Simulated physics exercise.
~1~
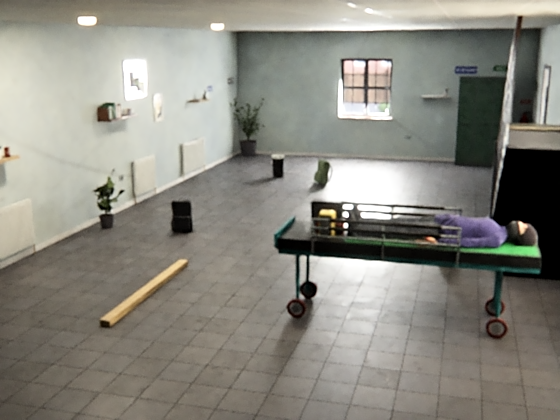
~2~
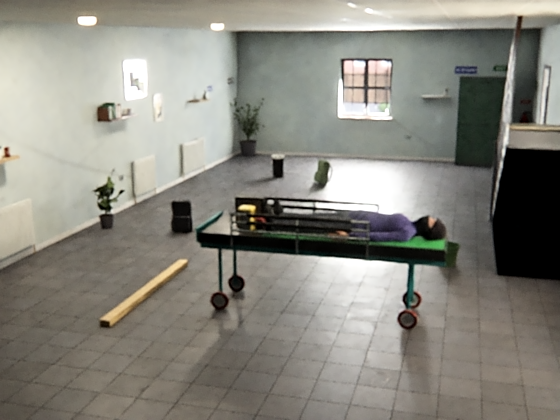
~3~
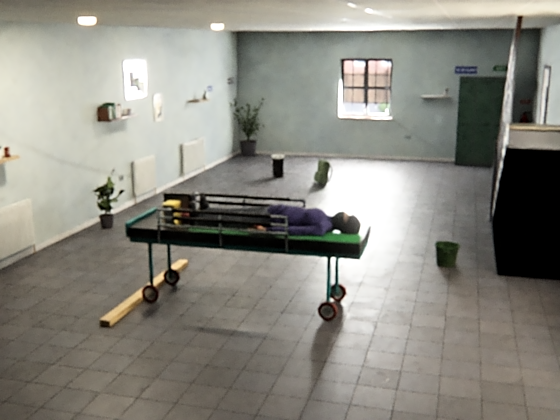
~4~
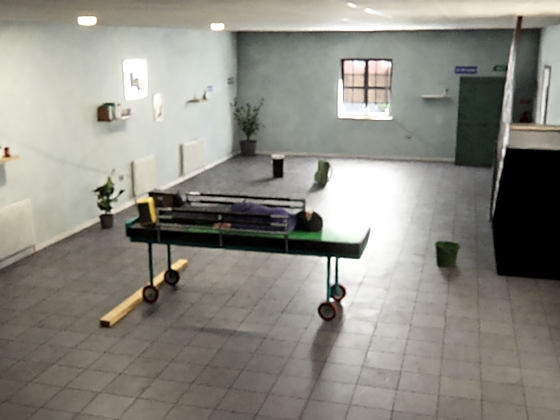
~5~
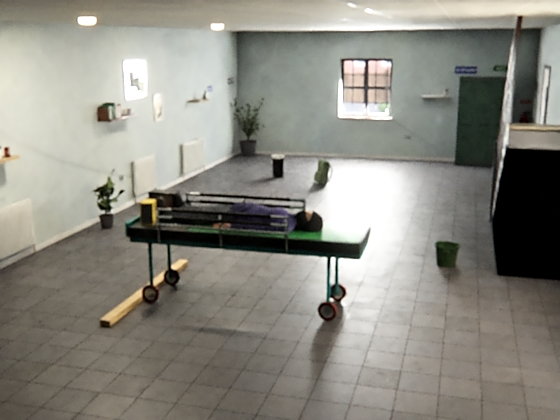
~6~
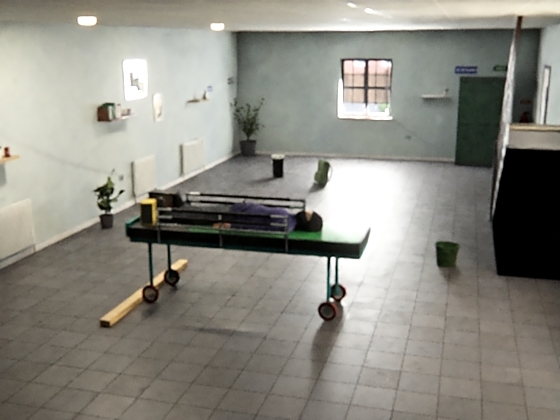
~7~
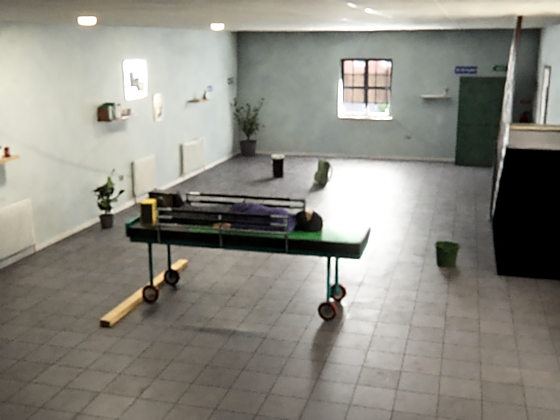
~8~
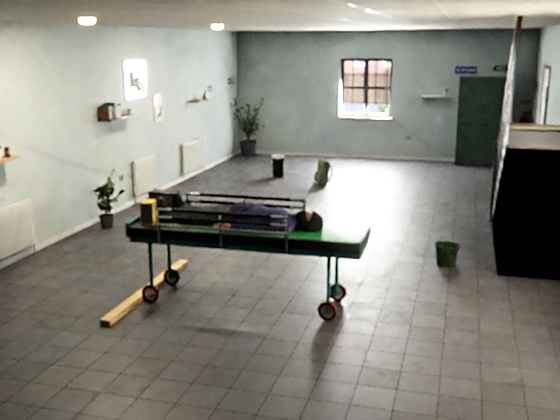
A trolley carrying a lying person rolls left, stops at a plank, and stays upright.
